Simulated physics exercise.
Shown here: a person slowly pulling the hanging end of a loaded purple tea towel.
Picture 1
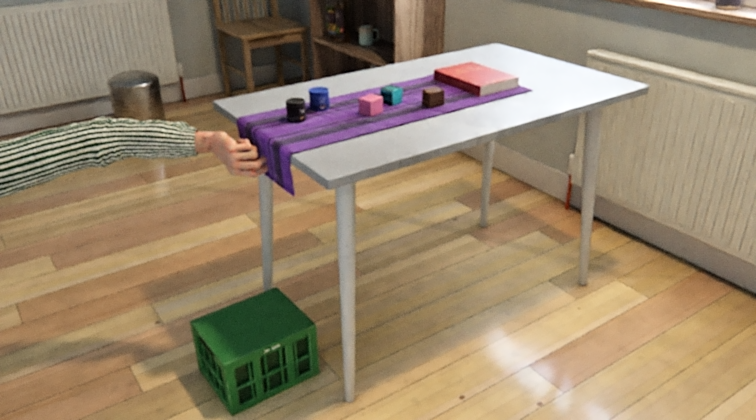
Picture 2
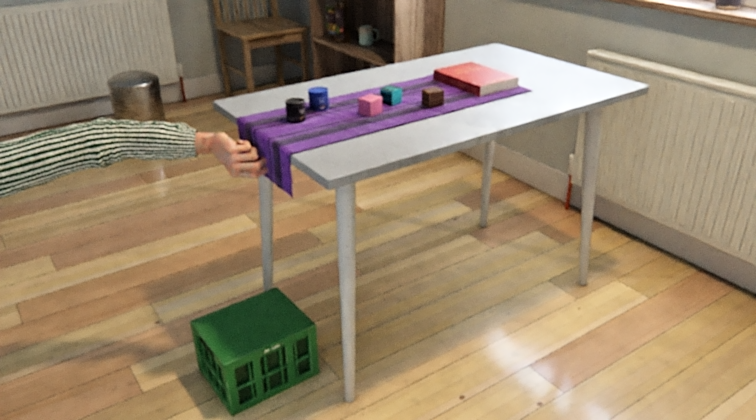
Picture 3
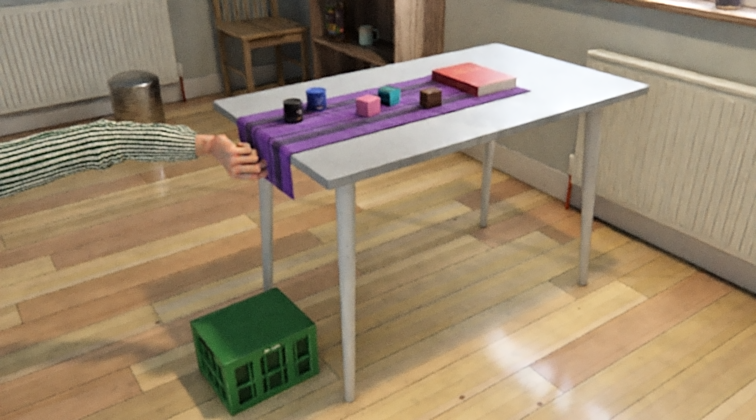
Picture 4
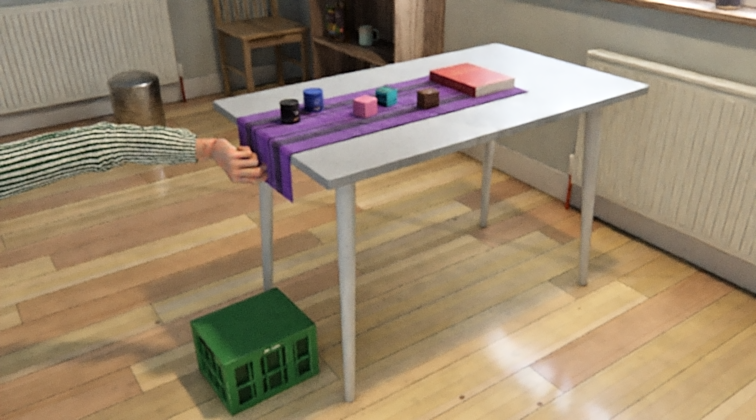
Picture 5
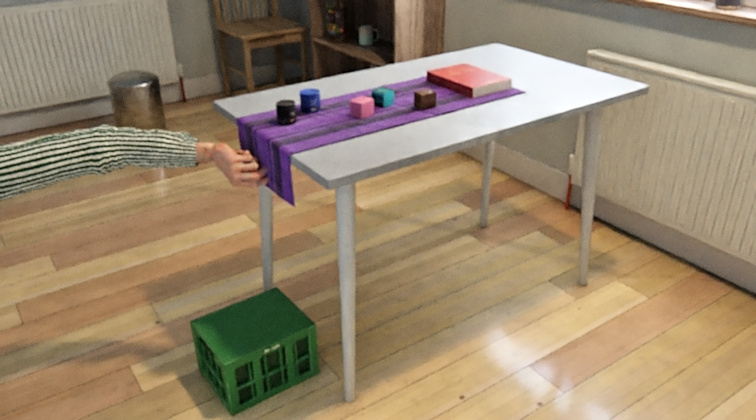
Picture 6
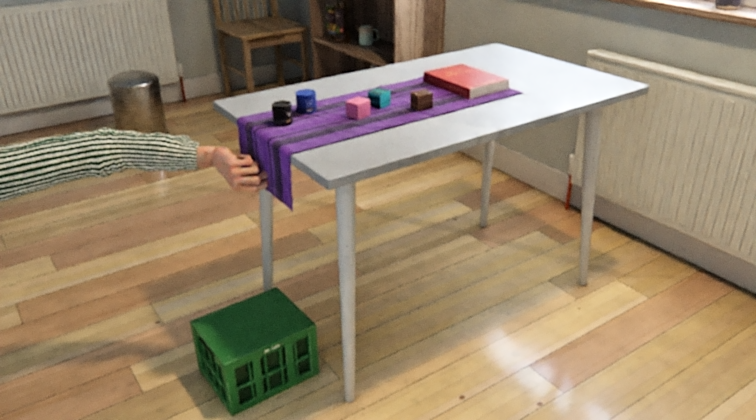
A hand slowly pulling a purple cloth down over a table's edge, the pots, cubes and red book shifting slightly left with it.
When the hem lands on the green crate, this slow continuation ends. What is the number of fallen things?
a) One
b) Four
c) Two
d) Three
The answer is b.
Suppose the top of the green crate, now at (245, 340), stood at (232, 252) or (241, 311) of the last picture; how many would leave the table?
For the first height 1, for the second 3.
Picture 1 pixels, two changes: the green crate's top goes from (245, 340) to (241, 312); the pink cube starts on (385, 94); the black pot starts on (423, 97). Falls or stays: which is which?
The pink cube stays aboard, and the black pot stays aboard.
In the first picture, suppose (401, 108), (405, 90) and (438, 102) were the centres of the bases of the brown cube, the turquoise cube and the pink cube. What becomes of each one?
Of the three, the brown cube ends off the top, the turquoise cube stays aloft and the pink cube stays aloft.
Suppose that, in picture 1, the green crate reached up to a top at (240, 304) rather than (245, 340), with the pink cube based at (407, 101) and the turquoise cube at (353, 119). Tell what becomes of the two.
Observed: Pink cube remains seated; turquoise cube departs.
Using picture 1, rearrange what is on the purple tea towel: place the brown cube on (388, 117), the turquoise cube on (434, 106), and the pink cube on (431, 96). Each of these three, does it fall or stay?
First the brown cube, which is lost, then the turquoise cube, which is kept, and finally the pink cube, which is kept.
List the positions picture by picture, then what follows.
Hem (294, 196); black pot (295, 100); blue pot (319, 90); pink cube (371, 97); turquoise cube (391, 88); brown cube (433, 89); top of the crate (245, 340), in the first picture.
Hem (293, 197); black pot (295, 101), in the second picture.
Hem (294, 200); blue pot (316, 90), in the third picture.
Hem (293, 204); pink cube (365, 99); top of the crate (245, 340), in the fourth picture.
Hem (295, 207); turquoise cube (383, 90), in the fifth picture.
Hem (292, 212); black pot (282, 103); blue pot (306, 92); pink cube (358, 100); turquoise cube (379, 91); brown cube (422, 92), in the sixth picture.
Early on, hem near (271, 247); black pot gone.
Midway, hem near (273, 284); black pot, blue pot and pink cube gone.
Finally, hem on the crate; black pot, blue pot, pink cube and turquoise cube gone. The count of fallen things is four.
